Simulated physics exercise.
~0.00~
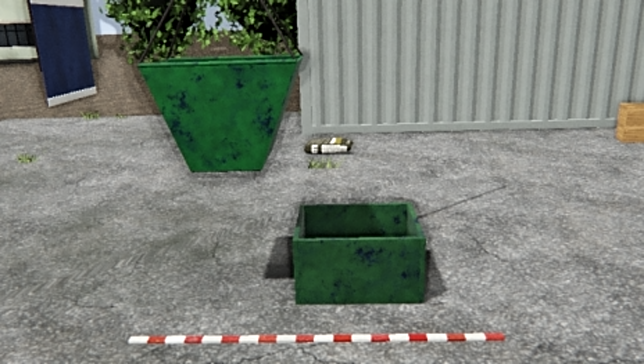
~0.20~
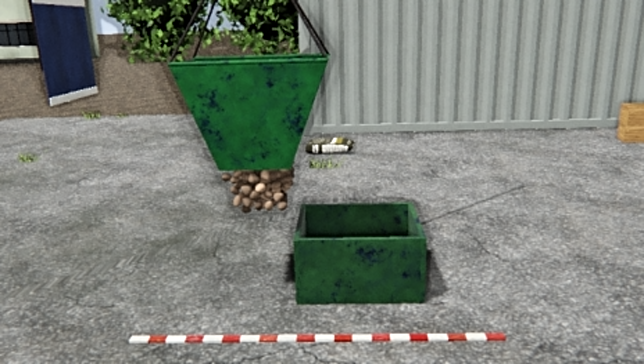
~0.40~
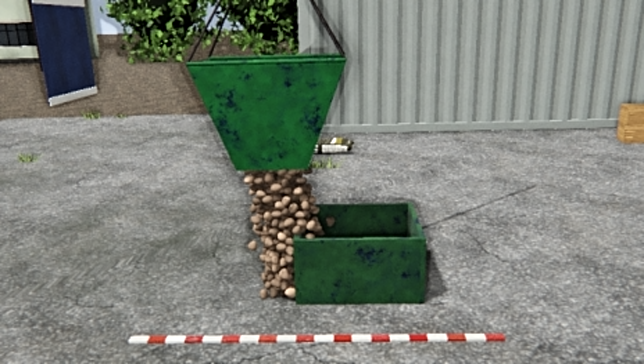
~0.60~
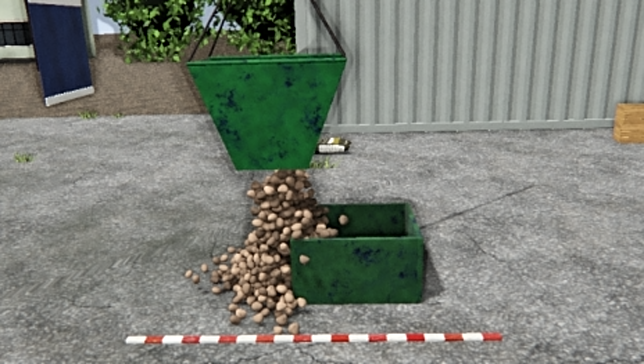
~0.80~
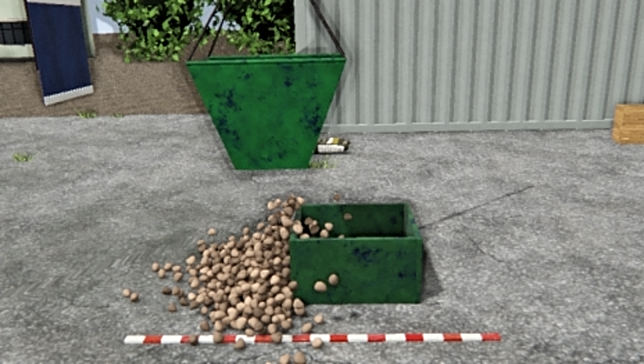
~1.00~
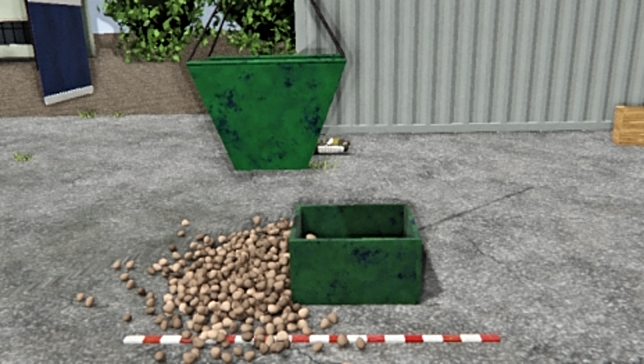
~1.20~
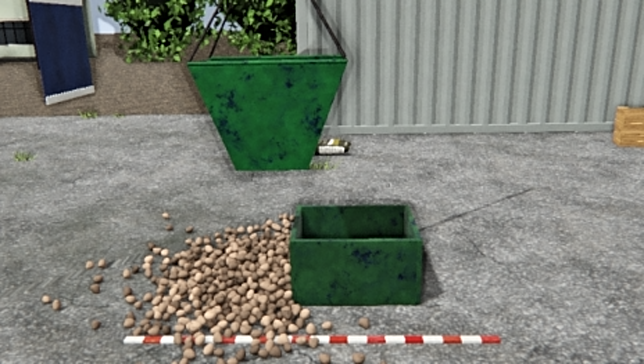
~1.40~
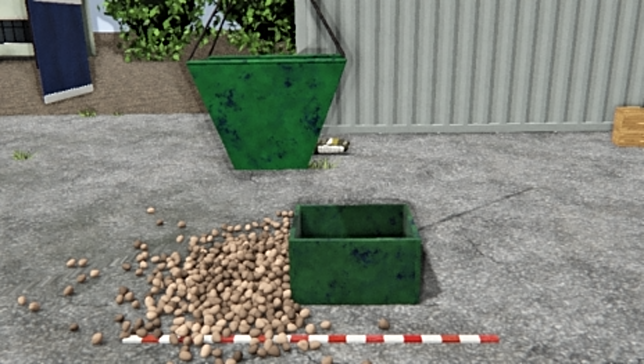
A green hopper moved right toward an open green bin and dropped a stream of round brown stones, some going into the bin, but most spilling to its left, where they spread into a wide heap over the striped staff and settled.
